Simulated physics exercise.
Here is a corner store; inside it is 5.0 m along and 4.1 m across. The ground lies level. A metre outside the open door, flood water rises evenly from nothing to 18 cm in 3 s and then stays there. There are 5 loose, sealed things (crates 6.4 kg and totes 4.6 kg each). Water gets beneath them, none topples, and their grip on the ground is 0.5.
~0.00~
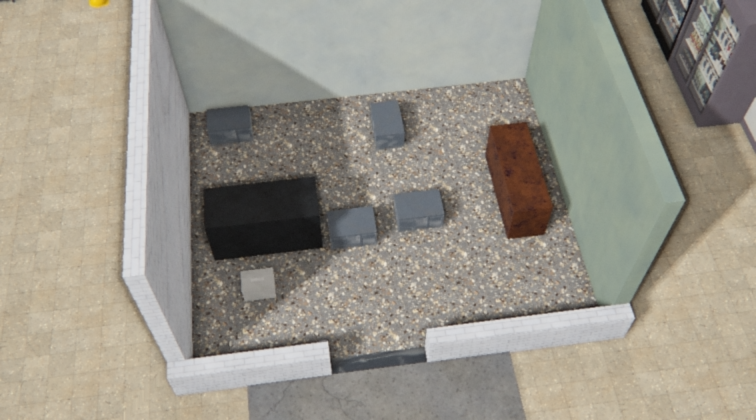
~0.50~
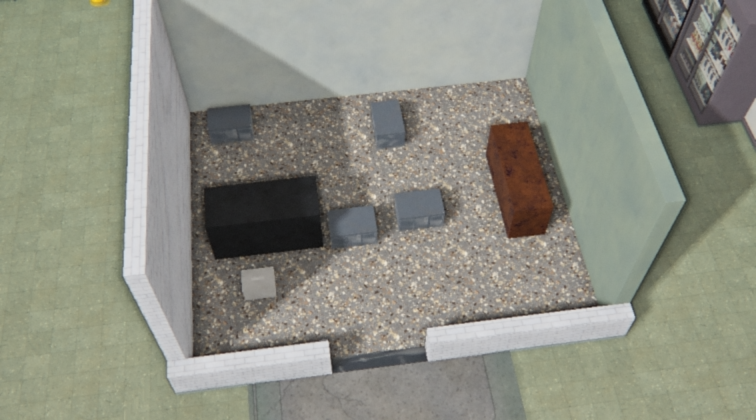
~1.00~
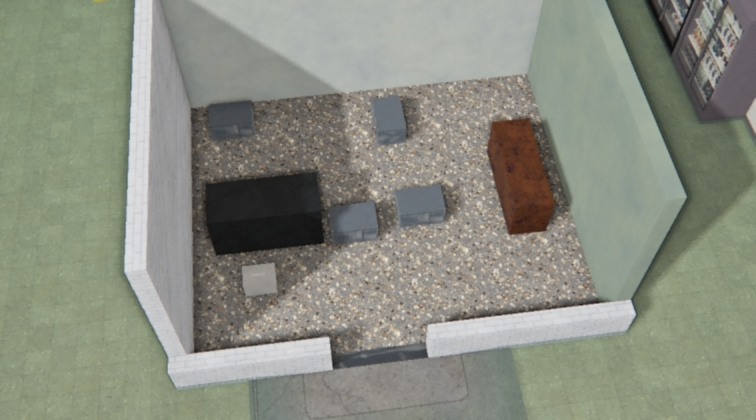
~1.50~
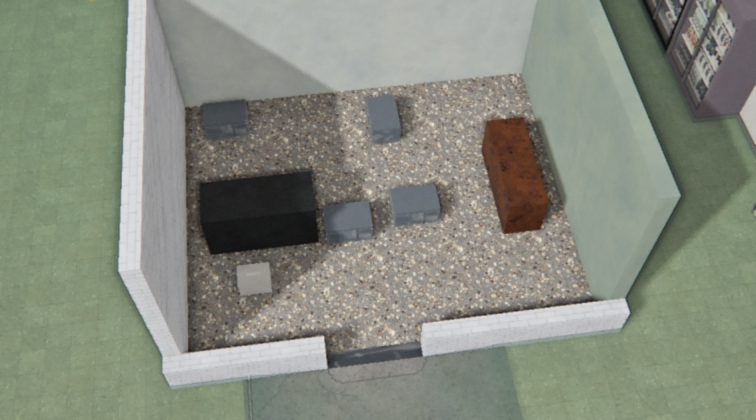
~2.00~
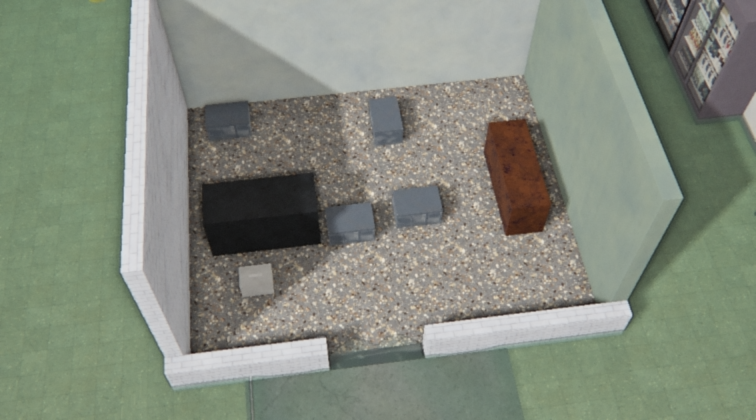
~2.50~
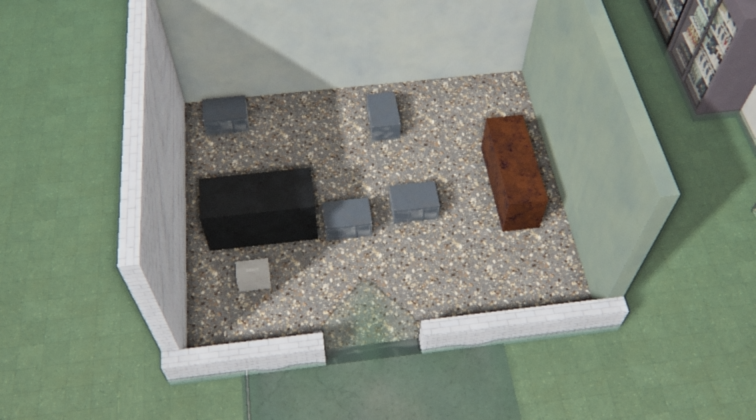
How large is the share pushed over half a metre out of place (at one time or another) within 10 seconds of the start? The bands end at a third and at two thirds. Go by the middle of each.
That comes to two thirds or more.
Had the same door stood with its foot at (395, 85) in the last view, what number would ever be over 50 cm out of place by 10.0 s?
In that case 3 of them.
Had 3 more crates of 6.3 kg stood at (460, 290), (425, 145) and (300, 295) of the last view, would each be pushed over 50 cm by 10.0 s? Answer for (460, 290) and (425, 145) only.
In that order: Less, more.
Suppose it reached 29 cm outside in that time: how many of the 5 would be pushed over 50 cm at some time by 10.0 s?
In that case 5 of them.
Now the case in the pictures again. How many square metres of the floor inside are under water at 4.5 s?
Roughly 7.5 m2.
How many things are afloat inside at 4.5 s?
I count 1.
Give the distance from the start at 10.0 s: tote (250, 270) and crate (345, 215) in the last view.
In that order: 50 cm, 250 cm.
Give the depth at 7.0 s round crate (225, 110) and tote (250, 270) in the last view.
About 2 and 4 cm.
After 3.5 s 0 of 5 are over 50 cm from their spots; 0 afloat.
After 4.5 s 1 of 5 are over 50 cm from their spots; 1 afloat.
After 7.0 s 4 of 5 are over 50 cm from their spots; 3 afloat.
After 10.0 s 3 of 5 are over 50 cm from their spots, and 4 have been at some point; 5 afloat.
